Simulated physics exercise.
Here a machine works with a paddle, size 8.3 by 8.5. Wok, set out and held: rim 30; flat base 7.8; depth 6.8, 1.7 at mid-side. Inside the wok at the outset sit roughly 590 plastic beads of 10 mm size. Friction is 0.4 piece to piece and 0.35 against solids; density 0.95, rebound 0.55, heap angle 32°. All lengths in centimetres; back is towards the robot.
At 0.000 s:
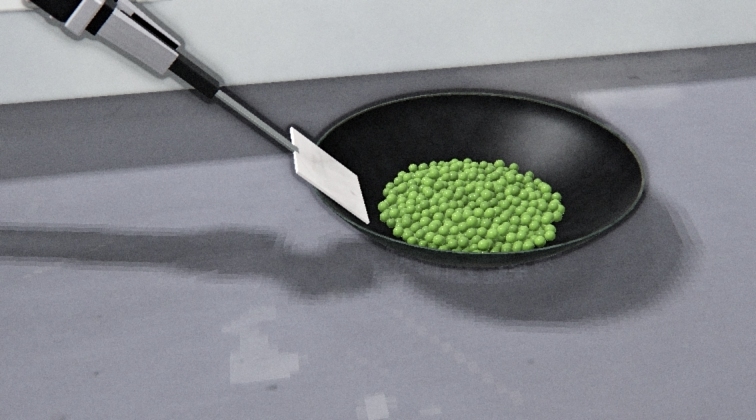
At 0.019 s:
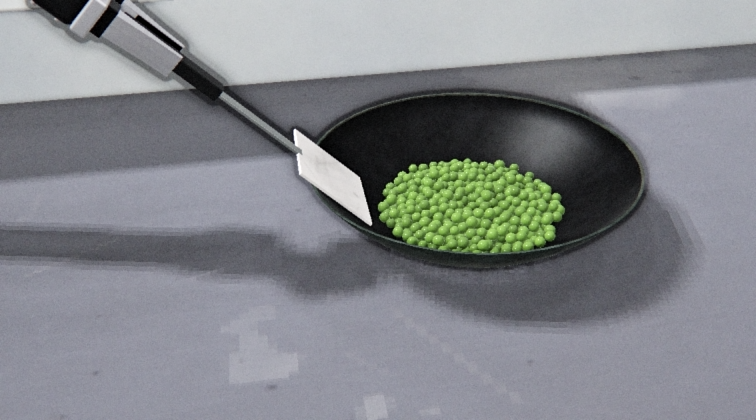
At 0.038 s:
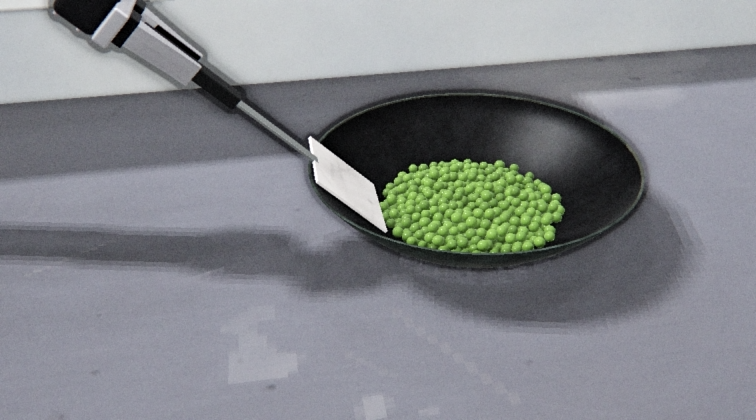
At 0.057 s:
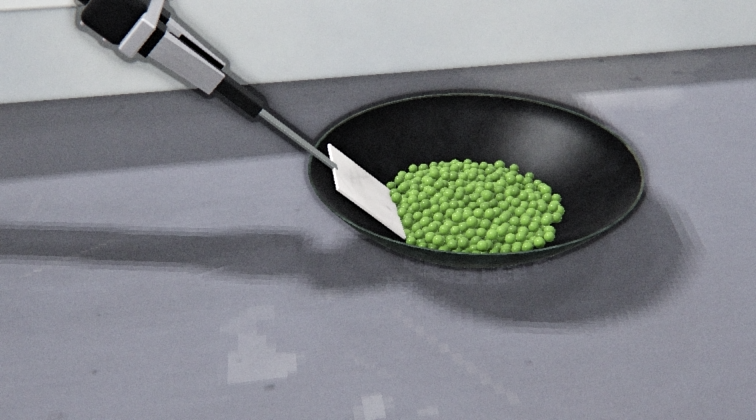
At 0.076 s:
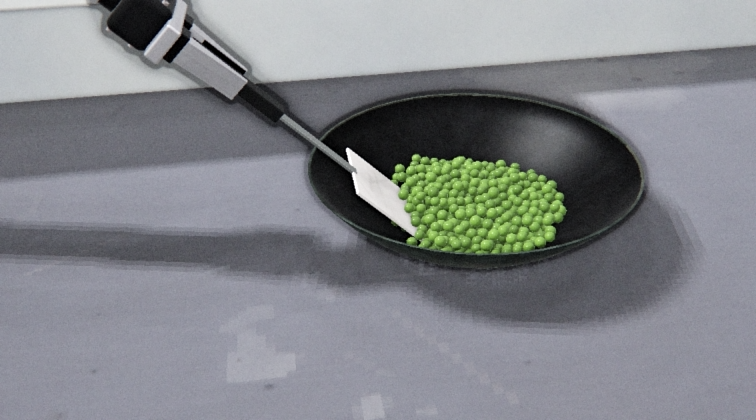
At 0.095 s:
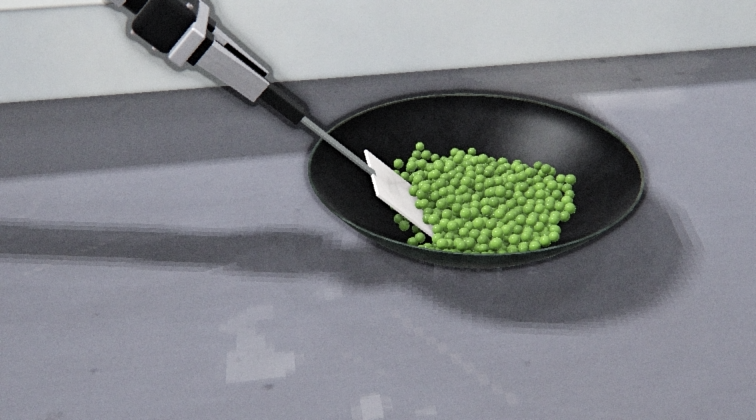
A heap of bright green beads sits in a black wok on a grey surface with a pale band behind it, seen from above at a slant. A black and silver robot arm reaches in from the upper left, holding a flat white paddle, its shadow stretching across the left. The paddle slides a short way right and slightly down into the beads, nudging the heap's left side, while the camera stays still.
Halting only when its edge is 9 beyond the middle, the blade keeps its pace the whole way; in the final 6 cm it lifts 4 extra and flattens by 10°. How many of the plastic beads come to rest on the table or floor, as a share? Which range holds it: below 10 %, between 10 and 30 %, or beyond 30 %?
The range between 10 and 30 %.
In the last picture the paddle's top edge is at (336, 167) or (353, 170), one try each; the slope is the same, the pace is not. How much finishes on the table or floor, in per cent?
Estimates: Near 0 %, near 15 %.
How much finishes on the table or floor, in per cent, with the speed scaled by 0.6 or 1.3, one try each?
Near 5 and near 30 percent respectively.
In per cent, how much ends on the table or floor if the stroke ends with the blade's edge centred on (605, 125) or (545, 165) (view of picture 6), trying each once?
About 35 and 10 per cent.
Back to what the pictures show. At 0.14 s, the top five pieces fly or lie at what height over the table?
Height: Approx. 6 cm.
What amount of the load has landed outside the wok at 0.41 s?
Roughly 5 per cent.
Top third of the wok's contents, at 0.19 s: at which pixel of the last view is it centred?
Around (545, 175).
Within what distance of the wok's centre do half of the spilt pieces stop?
It's around 38 cm.
By 0.14 s, sloping 45°, highest piece 7 above the table; 590 in the wok.
By 0.19 s, sloping 42°, highest piece 8 above the table; 590 in the wok.
By 0.41 s, sloping 35°, highest piece 11 above the table; 470 in the wok, 28 on the table or floor, 92 on the blade or in flight.
By 1.46 s, sloping 35°, highest piece 8 above the table; 470 in the wok, 120 on the table or floor.
Final count, 470 in the wok, 120 on the table or floor. That is 20 % on the table or floor.
